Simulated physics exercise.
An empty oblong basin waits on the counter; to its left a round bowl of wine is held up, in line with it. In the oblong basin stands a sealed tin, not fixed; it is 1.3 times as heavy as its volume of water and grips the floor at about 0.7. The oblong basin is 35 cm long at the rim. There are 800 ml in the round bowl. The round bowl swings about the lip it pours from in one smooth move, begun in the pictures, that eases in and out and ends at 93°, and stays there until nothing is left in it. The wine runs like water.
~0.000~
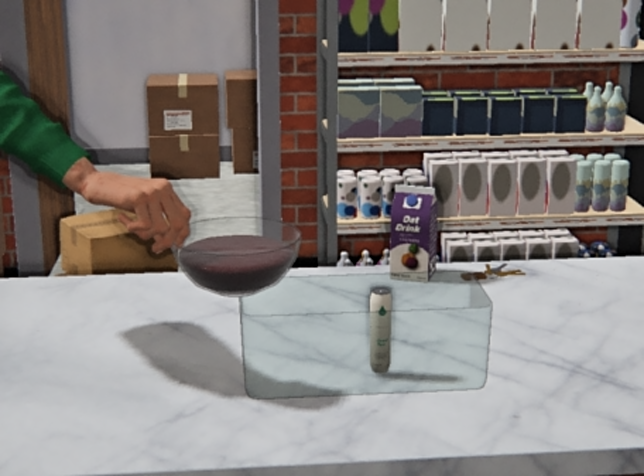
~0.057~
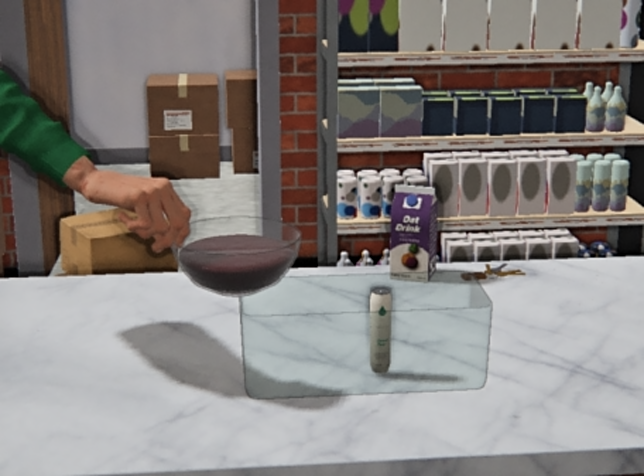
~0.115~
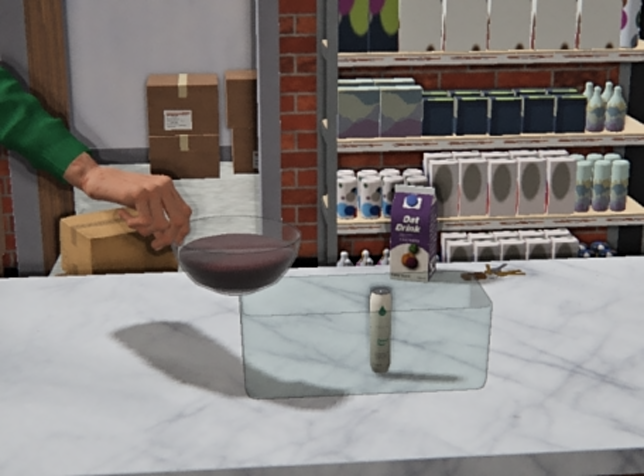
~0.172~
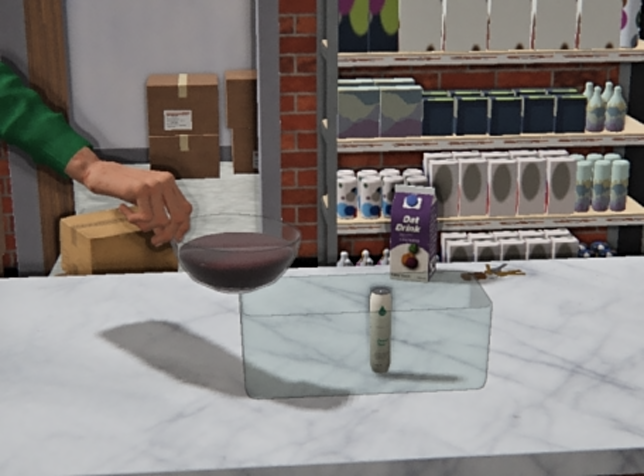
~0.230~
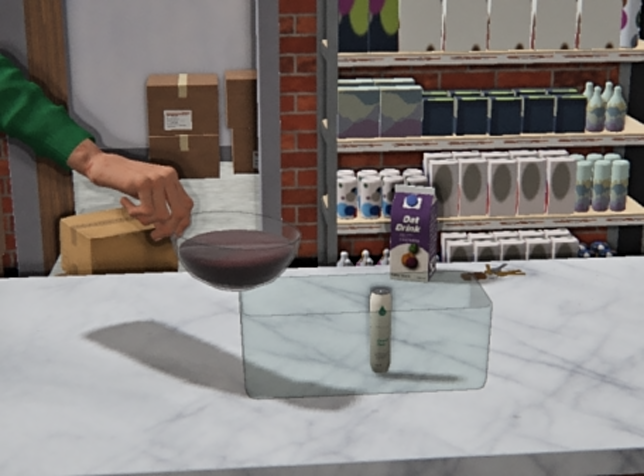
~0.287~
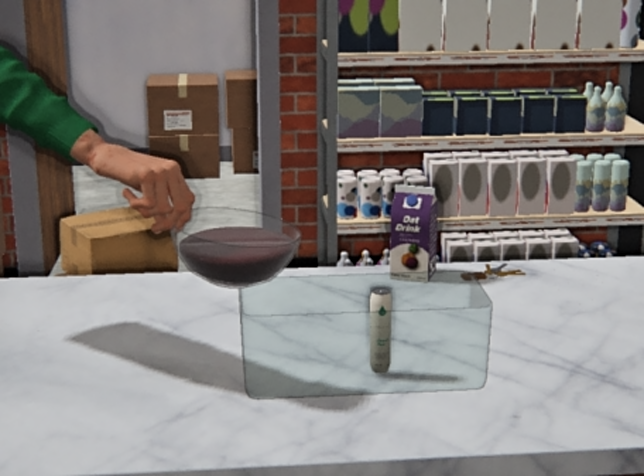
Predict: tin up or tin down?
It stays up.
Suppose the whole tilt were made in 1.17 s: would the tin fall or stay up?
Then it topples.
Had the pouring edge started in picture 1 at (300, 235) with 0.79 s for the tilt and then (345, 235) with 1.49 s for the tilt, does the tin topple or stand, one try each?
First it goes over; then it remains upright.
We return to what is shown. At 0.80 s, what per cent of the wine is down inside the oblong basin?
Some 8 per cent.
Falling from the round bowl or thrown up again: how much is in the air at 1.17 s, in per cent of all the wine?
Some 16 per cent.
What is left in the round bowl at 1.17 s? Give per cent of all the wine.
About 8 per cent.
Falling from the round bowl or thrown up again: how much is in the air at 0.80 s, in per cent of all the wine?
About 24 per cent.
After 0.80 s the tilt is 52° and 67 per cent is still to pour; the tin stands where it began.
After 1.17 s the tilt is 83° and 8 per cent is still to pour; the tin stands where it began.
After 1.56 s the tilt is 93° and 0 per cent is still to pour; the tin stands where it began.
After 1.99 s the tilt is 93° and 0 per cent is still to pour; the tin stands where it began.
In the end the tin stands where it began.
